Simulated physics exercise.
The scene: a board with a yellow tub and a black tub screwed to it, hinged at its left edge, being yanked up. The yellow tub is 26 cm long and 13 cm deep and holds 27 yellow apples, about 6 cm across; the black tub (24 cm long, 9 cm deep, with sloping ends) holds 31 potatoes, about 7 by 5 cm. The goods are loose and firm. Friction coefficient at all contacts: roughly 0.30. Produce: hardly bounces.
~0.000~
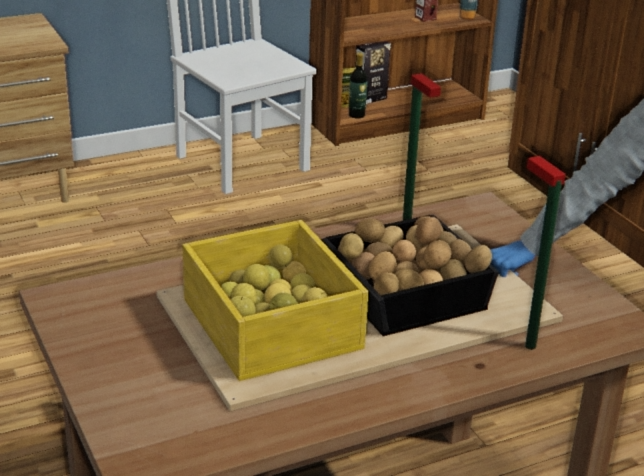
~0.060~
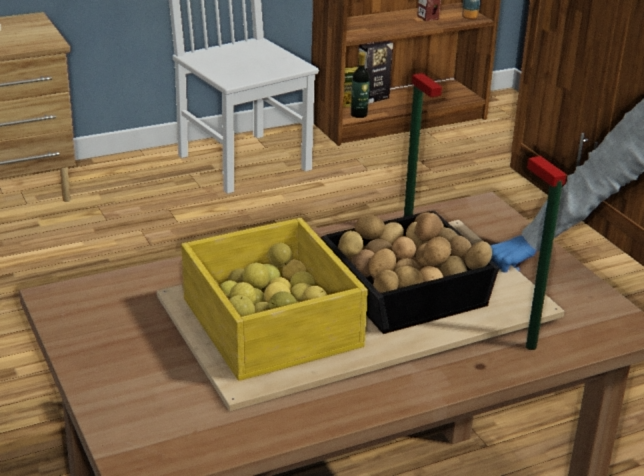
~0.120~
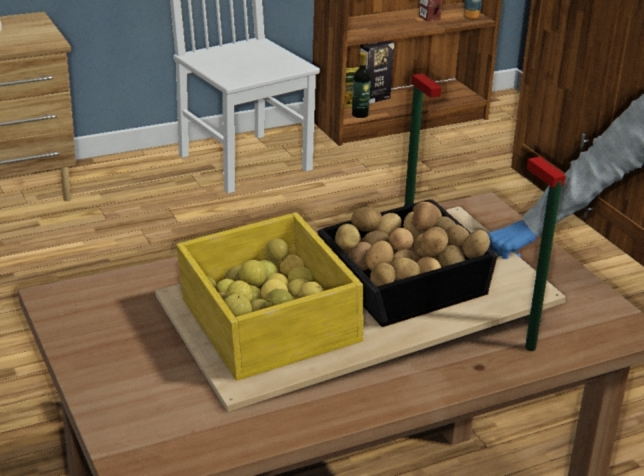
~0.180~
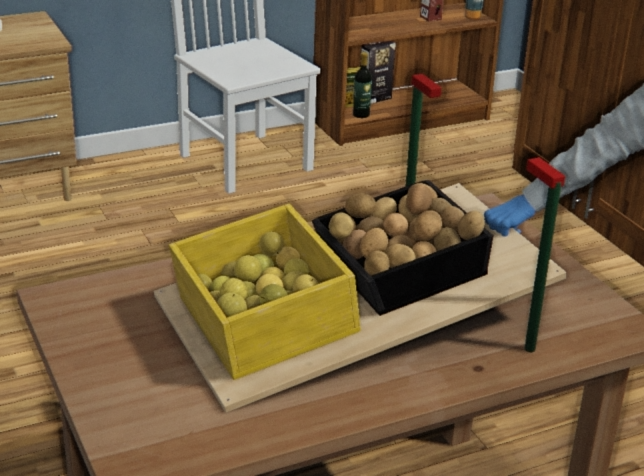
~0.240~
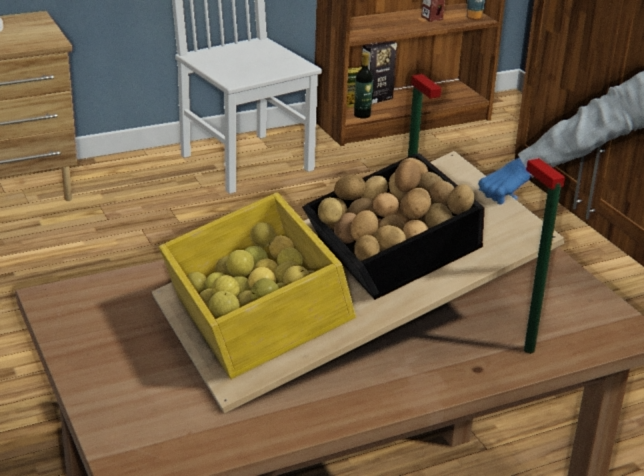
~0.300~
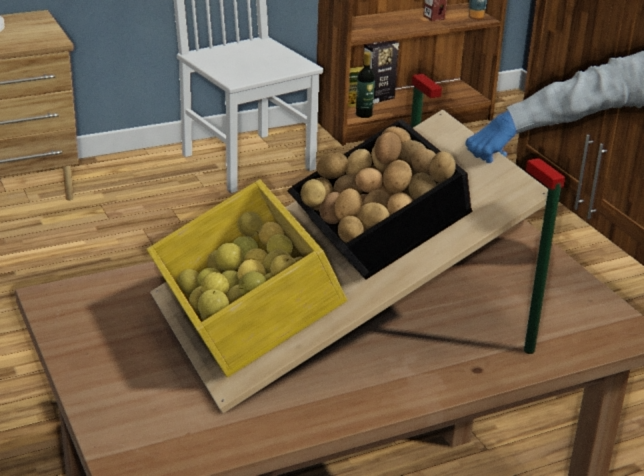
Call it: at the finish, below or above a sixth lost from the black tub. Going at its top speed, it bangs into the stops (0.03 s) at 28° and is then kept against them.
Above a sixth.
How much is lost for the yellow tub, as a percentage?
Loss for the yellow tub - 0 per cent.
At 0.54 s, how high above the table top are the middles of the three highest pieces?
Their middles average near 46 cm high.
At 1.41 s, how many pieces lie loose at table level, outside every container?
Near 6, by my count.
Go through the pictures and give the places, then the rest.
In the first picture (places track the rim corner closest to us here), black tub (382, 297); yellow tub (244, 319); tipped 0°; all still inside.
In the second picture, black tub (382, 295); yellow tub (242, 319); tipped 1°.
In the third picture, black tub (378, 288); yellow tub (236, 319); tipped 4°.
In the fourth picture, black tub (372, 277); yellow tub (228, 320); tipped 9°.
In the fifth picture, black tub (362, 263); yellow tub (216, 321); tipped 16°.
In the sixth picture, black tub (346, 246); yellow tub (202, 324); tipped 25°; all still inside.
After 0.30 s, the lift is arrested.
After 0.40 s, tilt 28°; the yellow tub has all 27 and the black tub is down by 1 of 31.
After 0.54 s, tilt 28°; the yellow tub has all 27 and the black tub is down by 11 of 31.
After 0.80 s, tilt 28°; the yellow tub has all 27 and the black tub is down by 24 of 31.
Outcome (at 1.41 s), the yellow tub has all 27 and the black tub is down by 24 of 31. Asked share, 24 of 31, 77 per cent.
